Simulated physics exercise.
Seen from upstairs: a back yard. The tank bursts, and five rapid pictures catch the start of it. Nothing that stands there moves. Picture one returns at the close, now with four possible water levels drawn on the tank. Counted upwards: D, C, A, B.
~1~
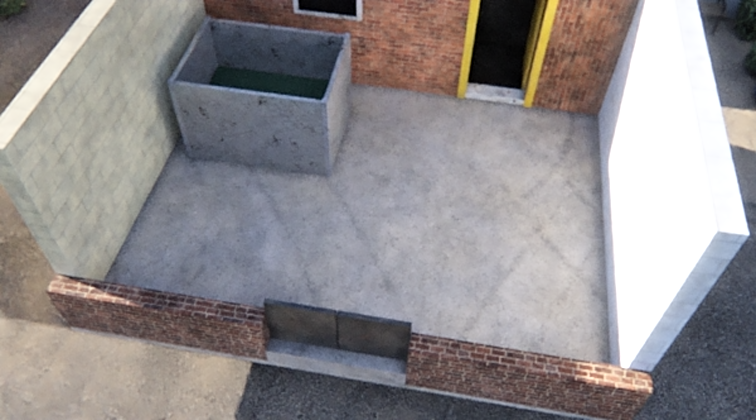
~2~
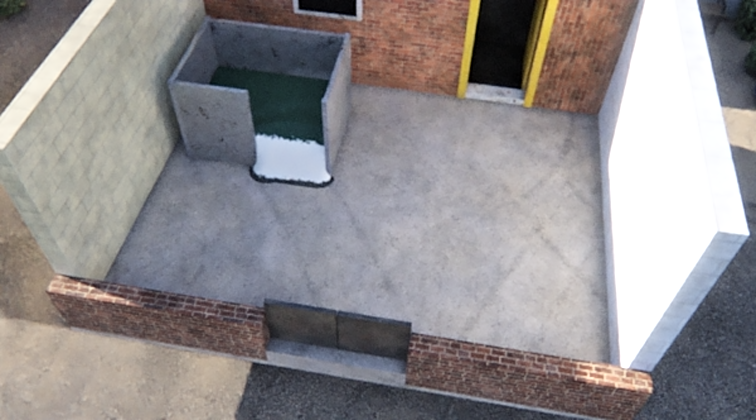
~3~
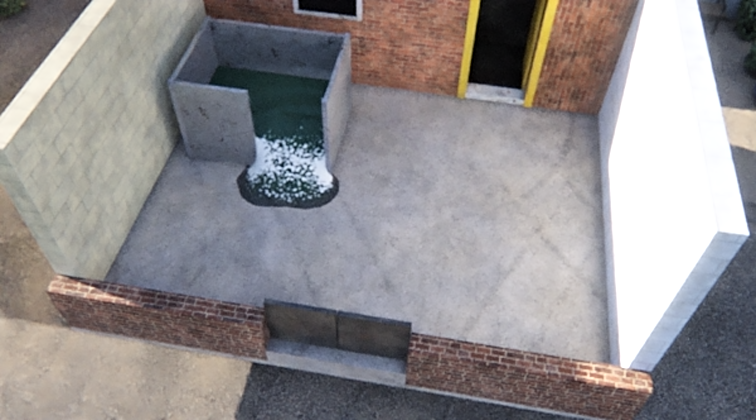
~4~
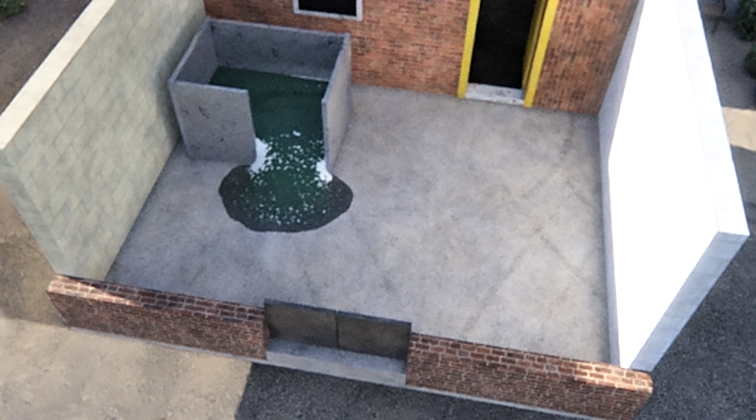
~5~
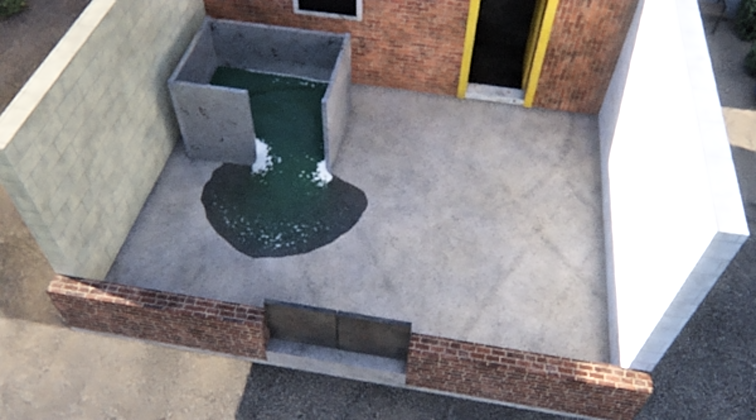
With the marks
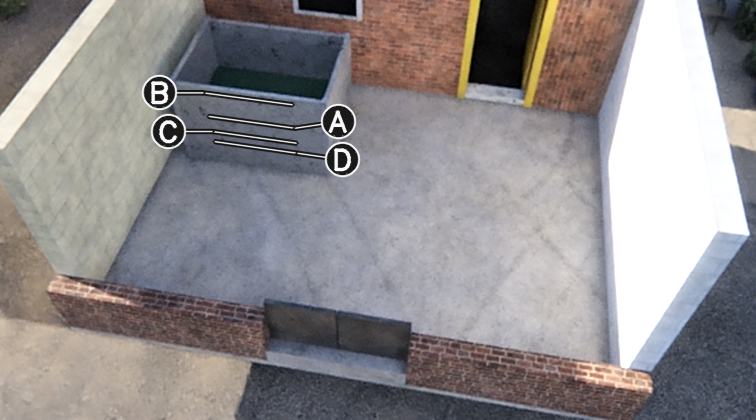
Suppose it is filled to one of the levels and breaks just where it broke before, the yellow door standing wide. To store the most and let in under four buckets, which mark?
A is the one.
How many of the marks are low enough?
Three of them.
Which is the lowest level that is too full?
That would be B.
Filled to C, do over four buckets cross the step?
No, not at all.
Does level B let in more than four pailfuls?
Yes, that goes wrong.
In white, A at (251, 122); B at (247, 98); C at (254, 137); D at (255, 147); from the bottom up D, C, A, B.
If A is chosen, a splash gets over, under a bucket.
If B is chosen, about 9 bucketfuls get in.
If C is chosen, nothing gets over.
If D is chosen, nothing gets over.
